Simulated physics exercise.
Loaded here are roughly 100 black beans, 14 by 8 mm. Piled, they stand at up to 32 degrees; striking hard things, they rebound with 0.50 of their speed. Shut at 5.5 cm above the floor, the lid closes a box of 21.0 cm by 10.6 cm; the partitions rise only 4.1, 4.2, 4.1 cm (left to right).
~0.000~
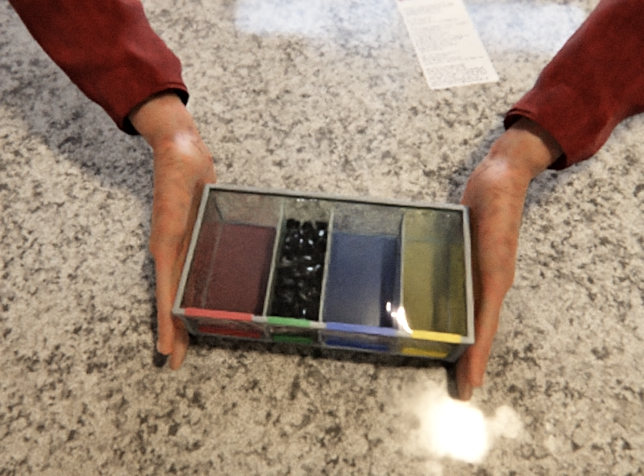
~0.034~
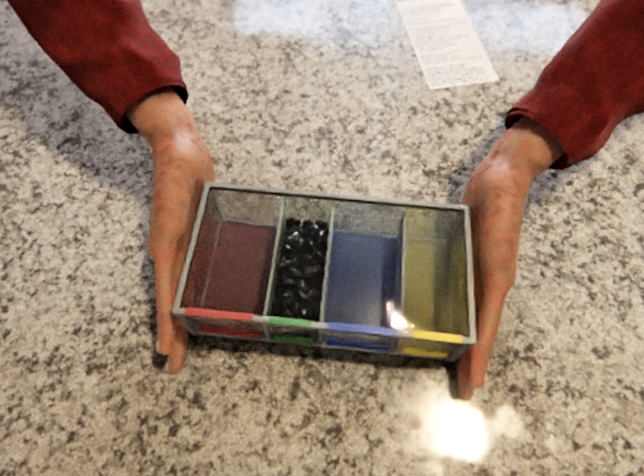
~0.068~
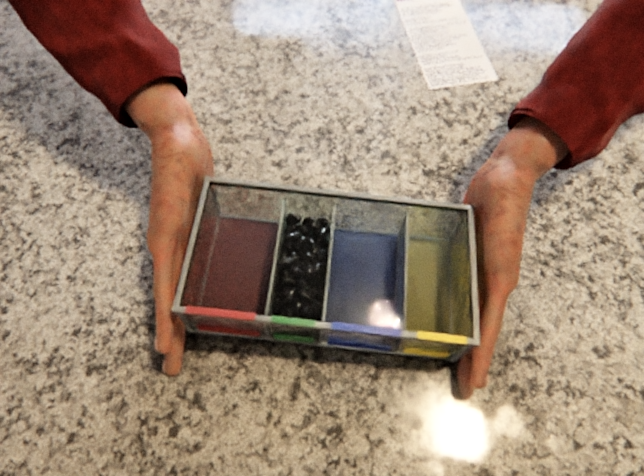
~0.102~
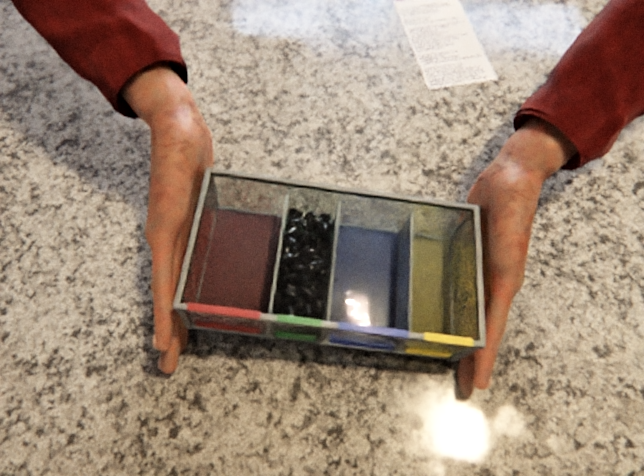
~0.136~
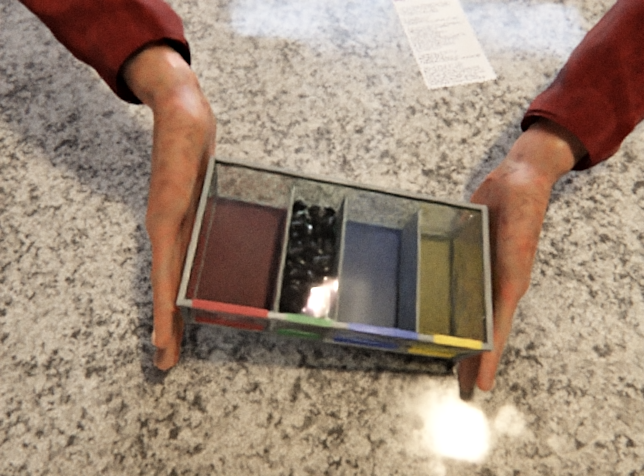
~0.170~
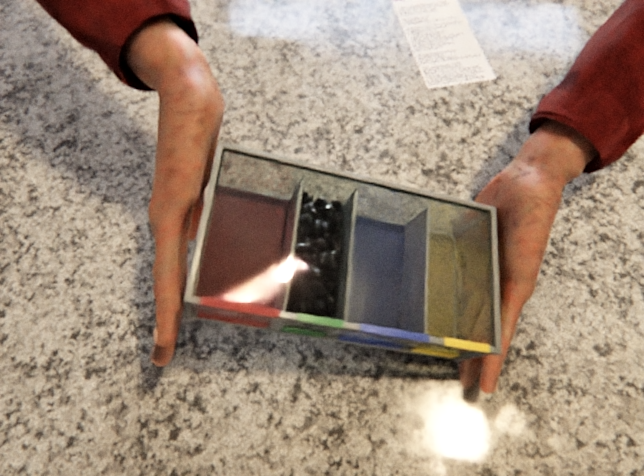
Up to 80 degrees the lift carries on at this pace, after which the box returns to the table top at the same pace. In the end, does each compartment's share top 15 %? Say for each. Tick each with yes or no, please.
Red compartment - no; blue compartment - yes; green compartment - yes; yellow compartment - no.
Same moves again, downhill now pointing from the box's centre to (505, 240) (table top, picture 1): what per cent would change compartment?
Estimate: Near 20 per cent.
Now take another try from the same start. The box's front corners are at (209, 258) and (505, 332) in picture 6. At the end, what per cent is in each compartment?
Each compartment ends like this: Red 0 per cent, blue 20 per cent, green 80 per cent, yellow 0 per cent.
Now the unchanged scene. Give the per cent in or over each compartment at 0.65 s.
Red 0, blue 5, green 95, yellow 0.
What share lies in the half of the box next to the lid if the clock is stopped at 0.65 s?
Close to 40 in a hundred.
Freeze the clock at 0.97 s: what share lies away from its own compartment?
Around 25 percent.
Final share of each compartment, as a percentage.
Red 0, blue 20, green 75, yellow 0.
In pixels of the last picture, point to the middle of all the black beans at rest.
Roughly (309, 303).
After 0.65 s, tilt 79 degrees; blue 5 %, green 95 %.
Then, at 0.97 s, tilt 33 degrees; blue 20 %, green 75 %.
After 1.39 s, tilt 0 degrees; blue 20 %, green 75 %.
By 1.9 s all is still; red 0 %, blue 20 %, green 75 %, yellow 0 %.
